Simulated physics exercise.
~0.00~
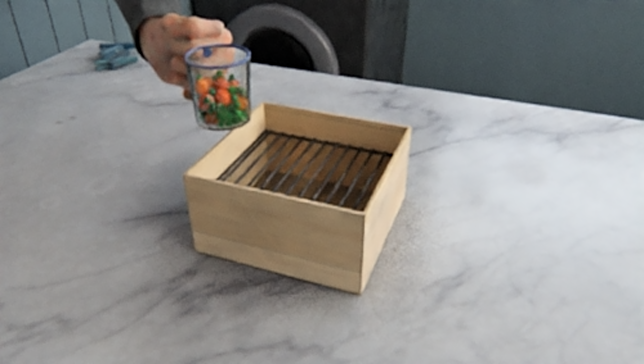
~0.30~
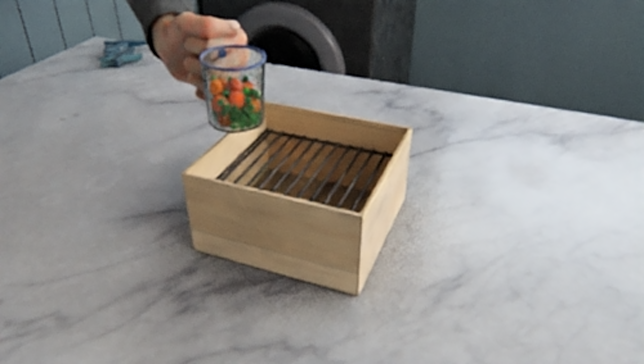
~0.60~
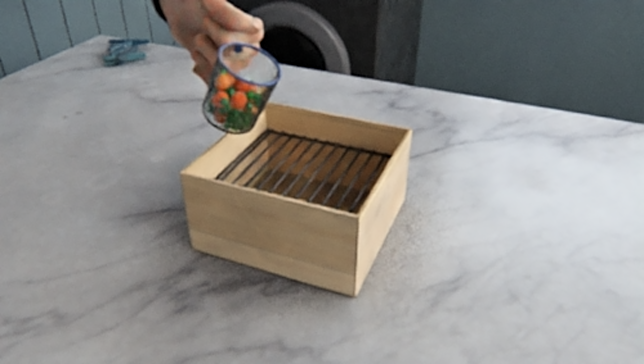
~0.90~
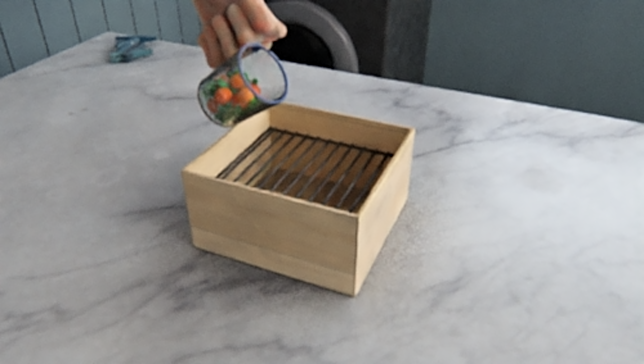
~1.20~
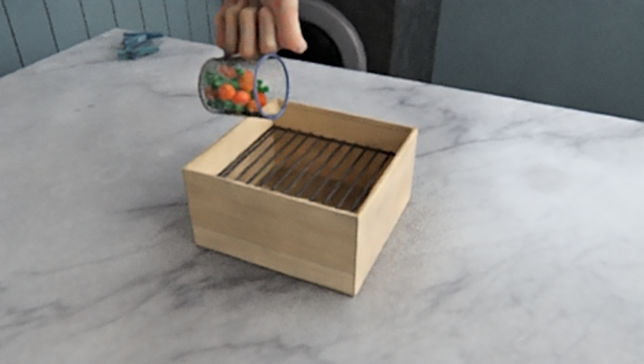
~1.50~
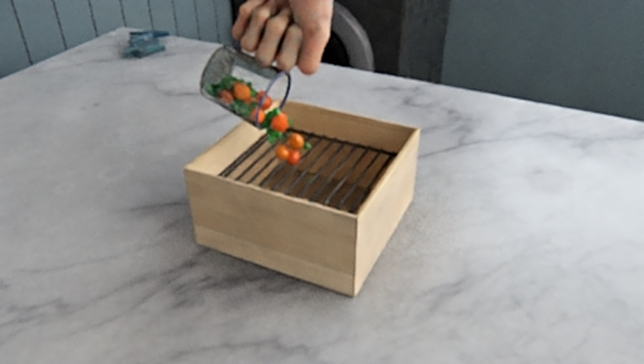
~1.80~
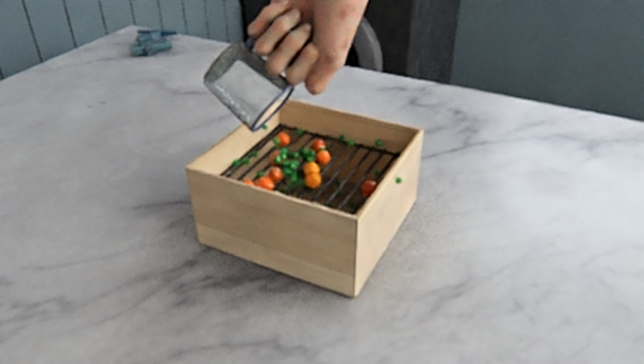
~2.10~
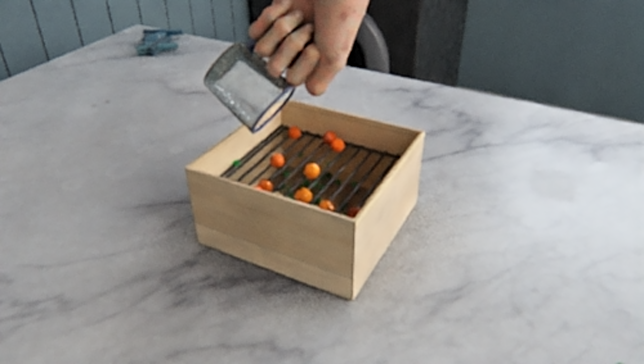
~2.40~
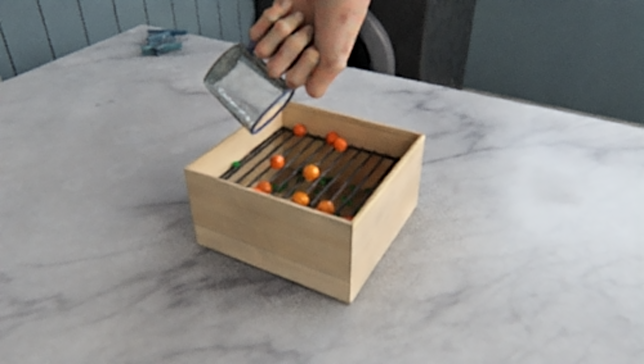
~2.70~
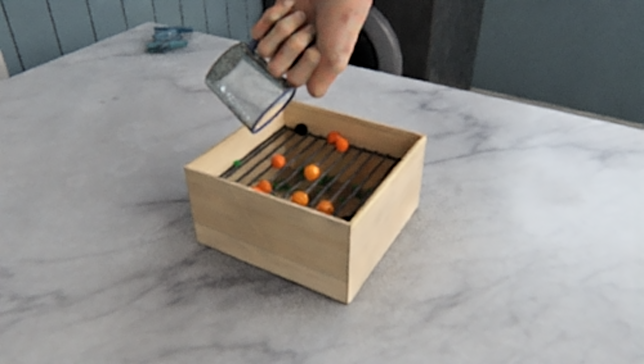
A hand tips a cup into a wired box; orange pieces stay, most green ones drop through.
